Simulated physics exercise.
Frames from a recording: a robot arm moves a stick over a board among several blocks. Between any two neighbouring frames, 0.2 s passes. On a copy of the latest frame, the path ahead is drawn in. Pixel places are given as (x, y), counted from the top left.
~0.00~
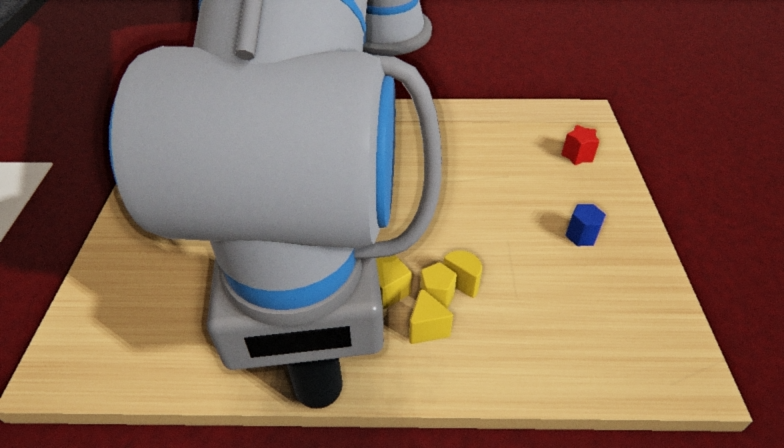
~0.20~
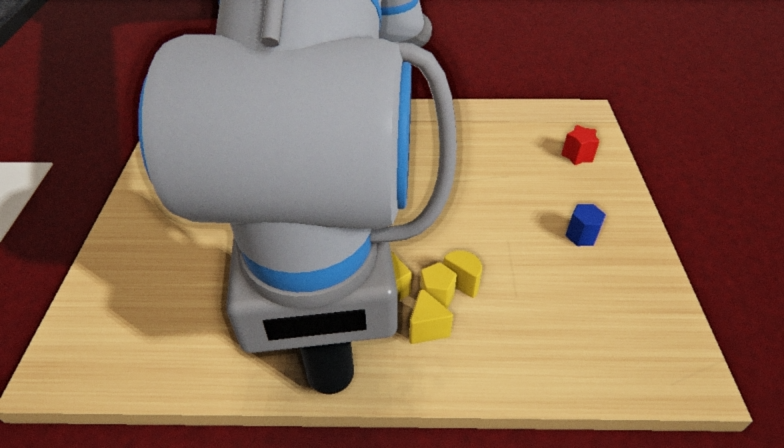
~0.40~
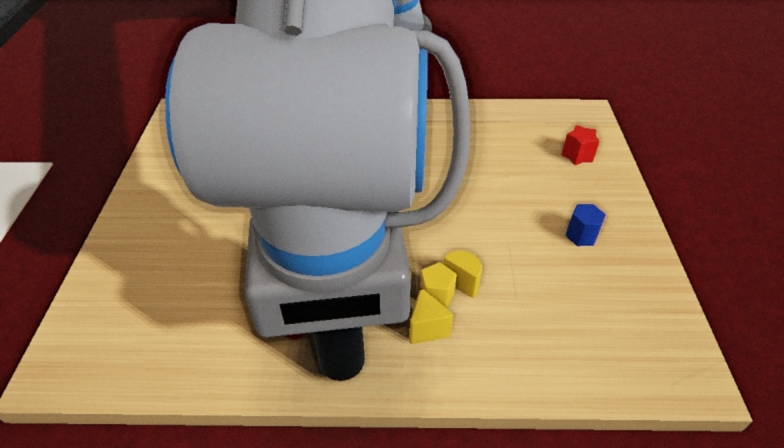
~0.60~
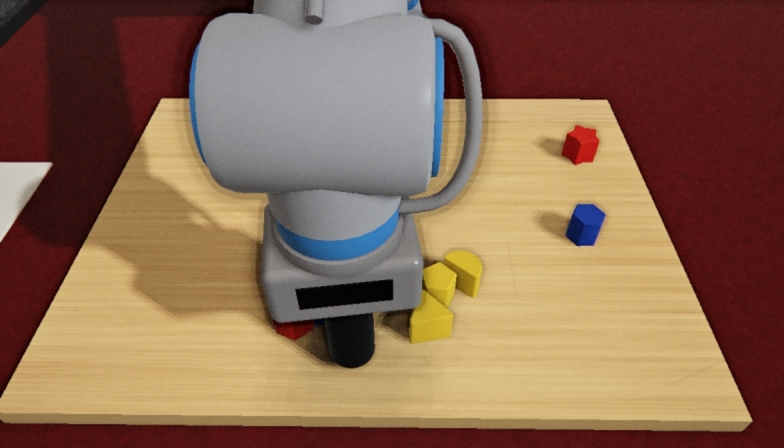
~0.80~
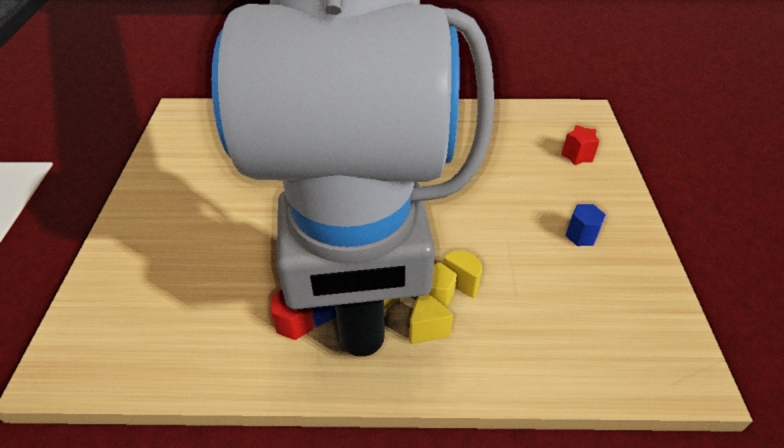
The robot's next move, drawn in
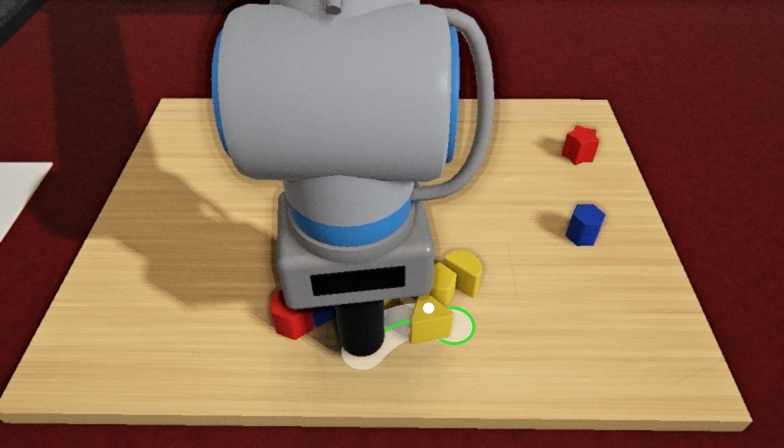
On a pale wooden board over a dark red surface, a bulky grey robot arm holds a black stick near a cluster of yellow blocks. The arm shifts a little up and to the right, gradually covering one yellow block, while red and blue pieces come into view beside the stick.
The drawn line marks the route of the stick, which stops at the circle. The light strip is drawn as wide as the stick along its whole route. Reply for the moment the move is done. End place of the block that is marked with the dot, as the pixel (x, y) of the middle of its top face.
Pixel (491, 314).
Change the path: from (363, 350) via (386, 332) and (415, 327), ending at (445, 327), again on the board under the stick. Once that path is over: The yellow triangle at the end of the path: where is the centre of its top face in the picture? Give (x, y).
Its top middle is near (484, 306).
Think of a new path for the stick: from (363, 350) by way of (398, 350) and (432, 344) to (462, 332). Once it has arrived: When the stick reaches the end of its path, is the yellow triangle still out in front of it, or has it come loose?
Pushed ahead.
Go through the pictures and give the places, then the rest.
In the first picture, tip of the stick at (319, 388), middles of tops, yellow square piece at (387, 269), yellow triangle at (429, 308), yellow pentagon at (438, 276), yellow D-shaped block at (465, 261).
In the second picture, stick at (331, 374), nothing pushed.
In the third picture, stick at (342, 362), nothing pushed.
In the fourth picture, stick at (353, 350), nothing pushed.
In the fifth picture, stick at (362, 339), yellow square piece hidden, yellow triangle at (429, 308), yellow pentagon at (438, 276), yellow D-shaped block at (465, 261).
The line goes from (363, 350) via (388, 329) and (420, 320), ending at (453, 325); the dot is on the yellow triangle.
The first path, step by step. Halfway along, stick at (405, 311); yellow triangle at (441, 307).
At the end, stick at (454, 314); yellow square piece unmoved; yellow triangle at (491, 314); yellow pentagon at (458, 274), turned 65° anticlockwise; yellow D-shaped block at (469, 254).
